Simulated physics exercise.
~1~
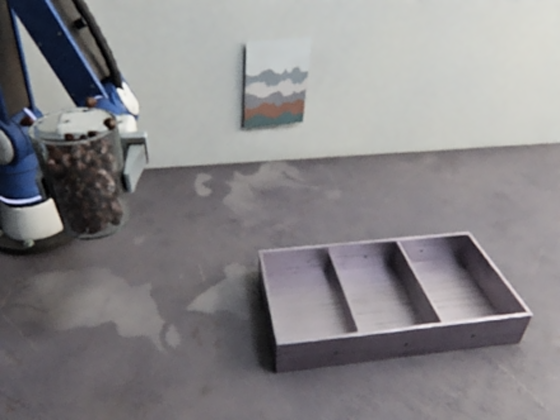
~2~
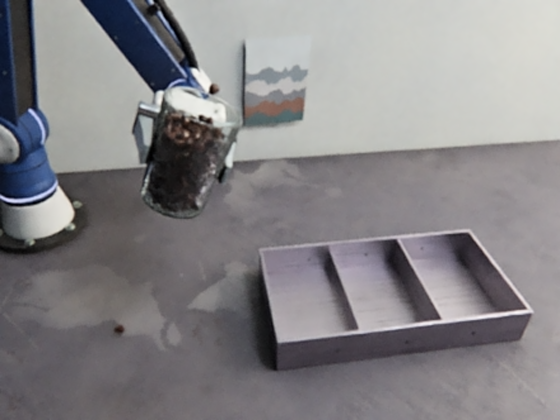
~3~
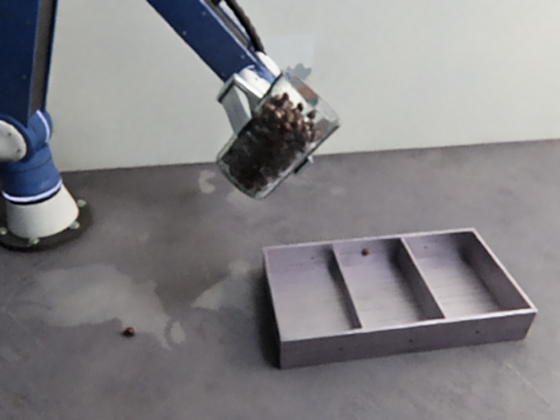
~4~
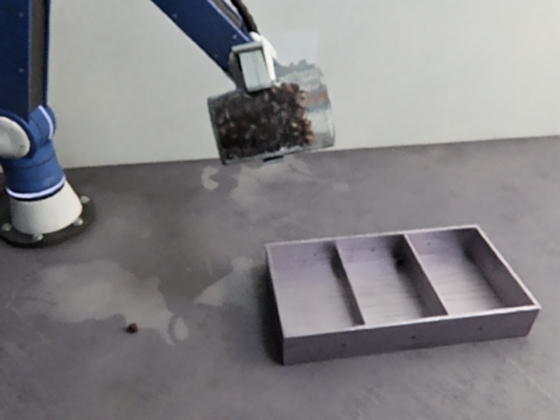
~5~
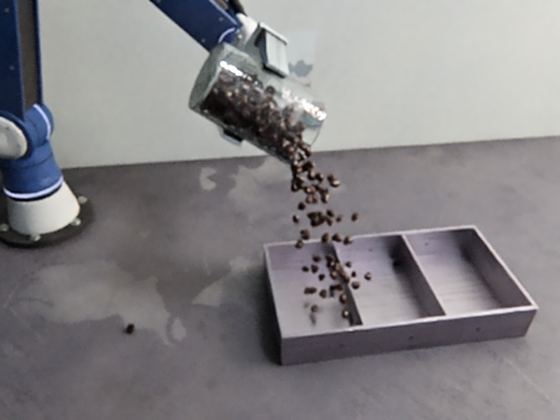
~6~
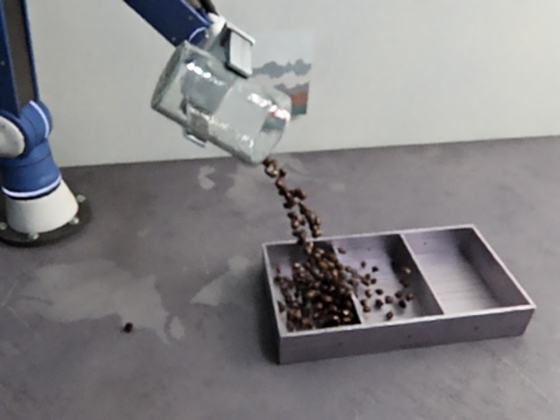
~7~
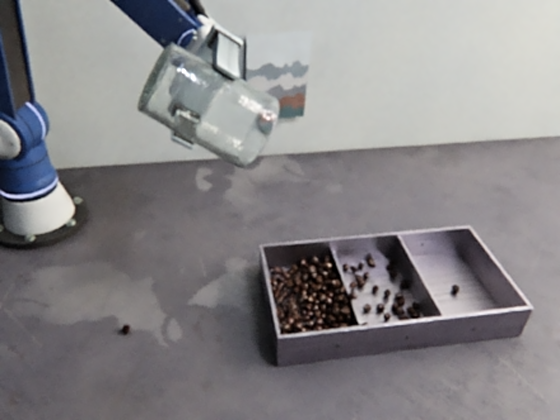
On a grey tabletop, a blue robot arm carried a clear cup of dark beans rightward, dropping one on the table, then tipped it over a three-part tray, filling the left section and scattering some in the middle and one in the right.
